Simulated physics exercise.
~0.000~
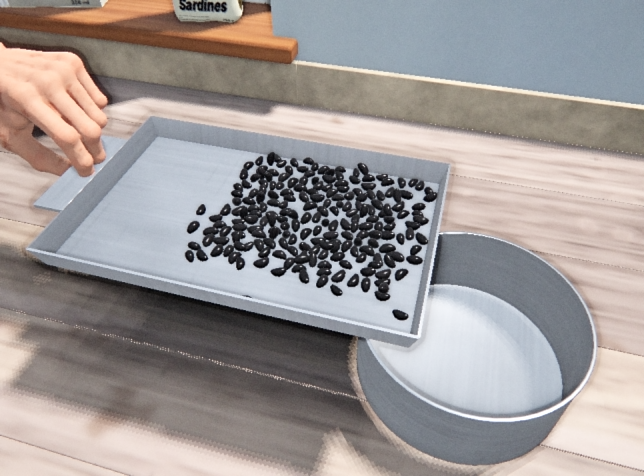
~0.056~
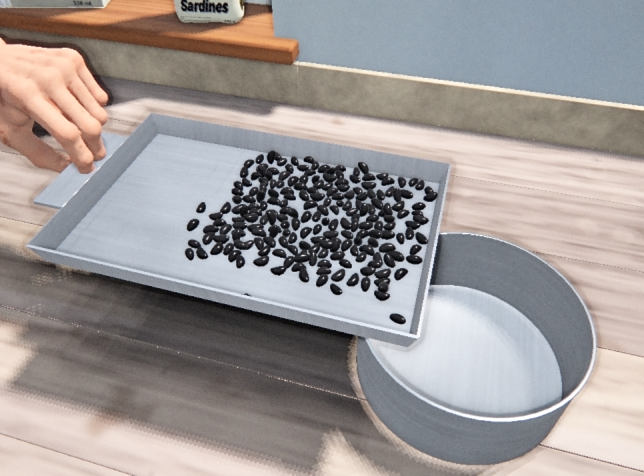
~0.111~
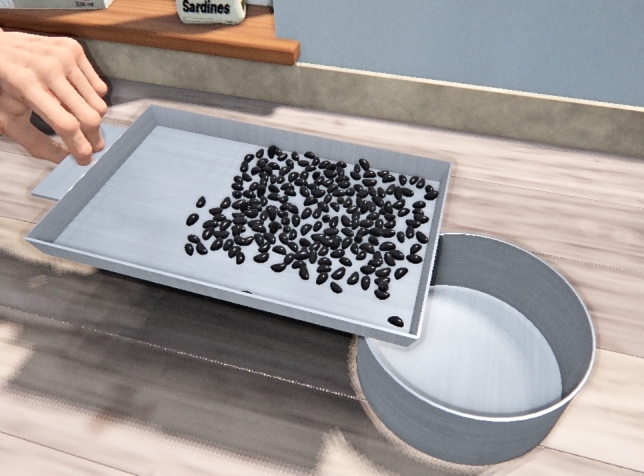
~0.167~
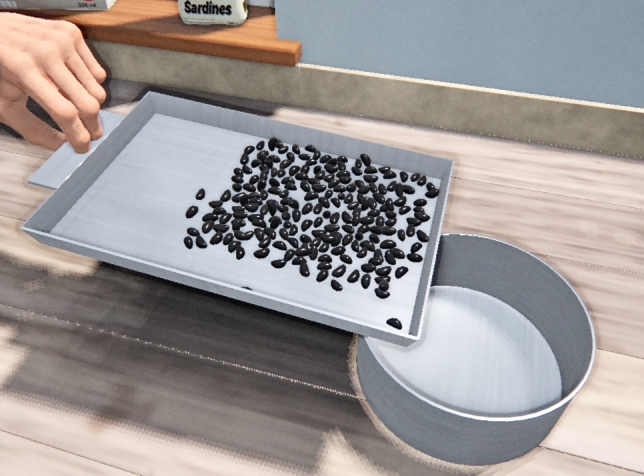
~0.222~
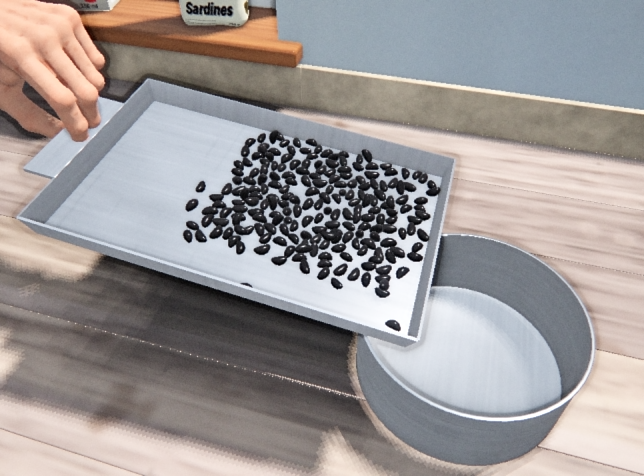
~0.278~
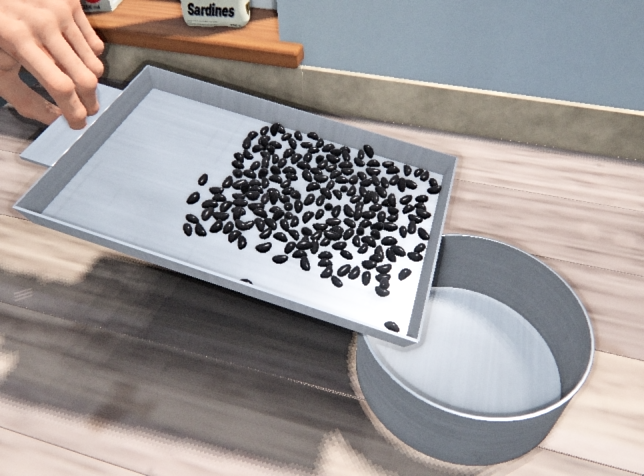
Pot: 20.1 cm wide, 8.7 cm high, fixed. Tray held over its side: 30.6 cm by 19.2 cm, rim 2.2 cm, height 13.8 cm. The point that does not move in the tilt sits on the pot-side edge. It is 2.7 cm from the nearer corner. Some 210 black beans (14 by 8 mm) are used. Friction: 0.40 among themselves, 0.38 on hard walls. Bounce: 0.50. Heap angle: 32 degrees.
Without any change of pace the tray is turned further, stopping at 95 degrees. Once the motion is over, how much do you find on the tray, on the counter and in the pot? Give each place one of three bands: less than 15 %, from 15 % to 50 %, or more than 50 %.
My prediction: Left on the tray: Minor, counter: Middling, pot: Major.
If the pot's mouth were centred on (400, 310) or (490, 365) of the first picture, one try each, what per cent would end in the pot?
First try about 65 per cent, second try about 100 per cent.
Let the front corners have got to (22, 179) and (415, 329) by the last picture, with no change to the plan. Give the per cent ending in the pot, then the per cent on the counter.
In the pot: 95 per cent; on the counter: 5 per cent.
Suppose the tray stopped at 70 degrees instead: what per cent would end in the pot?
I'd put it at close to 55 per cent.
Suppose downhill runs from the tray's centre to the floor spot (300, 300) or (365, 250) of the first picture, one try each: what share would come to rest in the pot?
20 and 100 %.
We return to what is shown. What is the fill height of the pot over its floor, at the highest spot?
Measured height: Approx. 2.5 cm.
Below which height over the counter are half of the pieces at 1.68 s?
Roughly 14 cm above the counter.
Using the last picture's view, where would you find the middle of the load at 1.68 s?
Around (446, 324).
After 1.12 s, tilt 50 degrees; the tray holds 100 %, the pot 0 %.
After 1.68 s, tilt 76 degrees; the tray holds 60 %, the pot 20 %.
After 2.30 s, tilt 95 degrees; the tray holds 0 %, the pot 65 %.
By 3.2 s all is still; tray 0 %, counter 30 %, pot 70 %.
